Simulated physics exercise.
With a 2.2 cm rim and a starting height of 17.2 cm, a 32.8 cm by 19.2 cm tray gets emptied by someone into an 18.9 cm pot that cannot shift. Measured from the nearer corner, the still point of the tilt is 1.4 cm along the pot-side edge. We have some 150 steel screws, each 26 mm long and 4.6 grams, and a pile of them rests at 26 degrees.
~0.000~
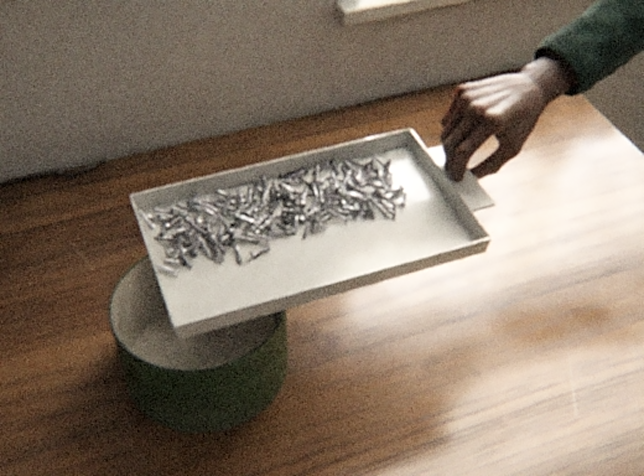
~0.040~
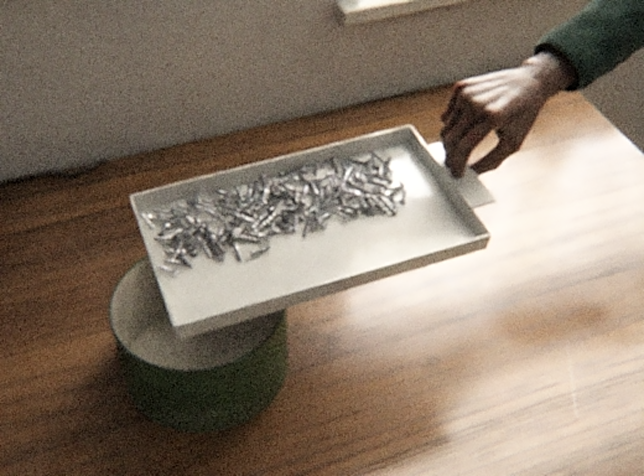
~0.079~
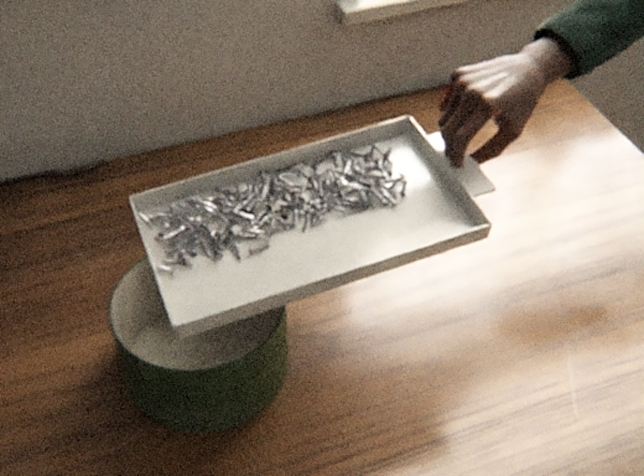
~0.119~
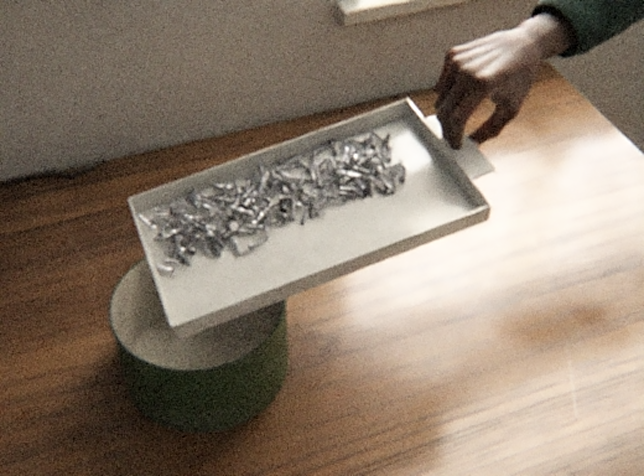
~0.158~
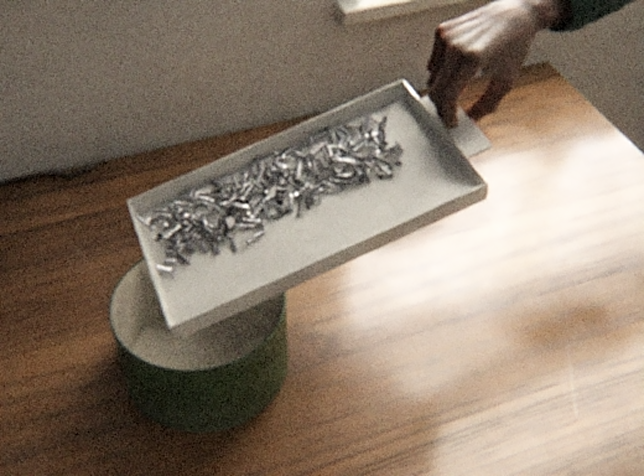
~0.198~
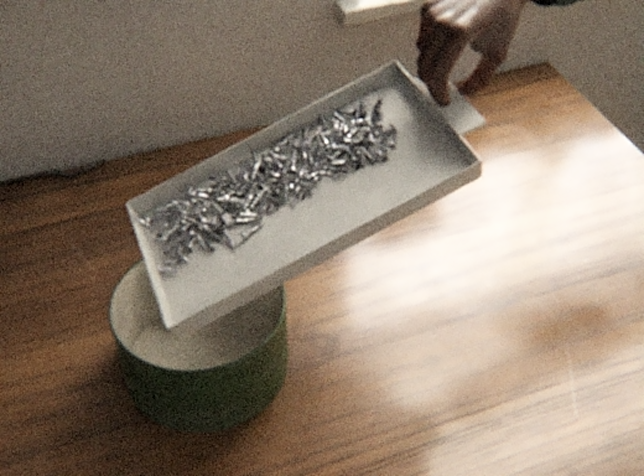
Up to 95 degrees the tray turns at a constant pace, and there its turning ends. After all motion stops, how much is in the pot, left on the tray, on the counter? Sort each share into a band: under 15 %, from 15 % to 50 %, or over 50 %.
Pot: From 15 % to 50 %; left on the tray: Under 15 %; counter: Over 50 %.
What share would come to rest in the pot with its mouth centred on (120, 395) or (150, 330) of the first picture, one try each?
Near 10 and 50 percent, one try each.
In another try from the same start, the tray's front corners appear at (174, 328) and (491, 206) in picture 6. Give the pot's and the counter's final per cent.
The pot gets 0 and the counter 100.
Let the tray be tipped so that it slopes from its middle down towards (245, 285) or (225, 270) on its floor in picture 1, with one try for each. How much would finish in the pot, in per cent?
Near 0 and 0 percent, in that order.
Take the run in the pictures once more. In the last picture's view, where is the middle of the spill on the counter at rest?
(52, 357).
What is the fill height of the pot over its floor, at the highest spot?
1.5 cm.
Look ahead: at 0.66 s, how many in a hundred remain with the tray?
Something like 75 percent, roughly.
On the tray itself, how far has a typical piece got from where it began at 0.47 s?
6 cm.
Then, at 0.47 s, tilt 57 degrees; the tray holds 100 %, the pot 0 %.
After 0.66 s, tilt 83 degrees; the tray holds 75 %, the pot 0 %.
Then, at 0.96 s, tilt 95 degrees; the tray holds 15 %, the pot 25 %.
By 2.1 s all is still; pot 35 %, tray 5 %, counter 65 %.
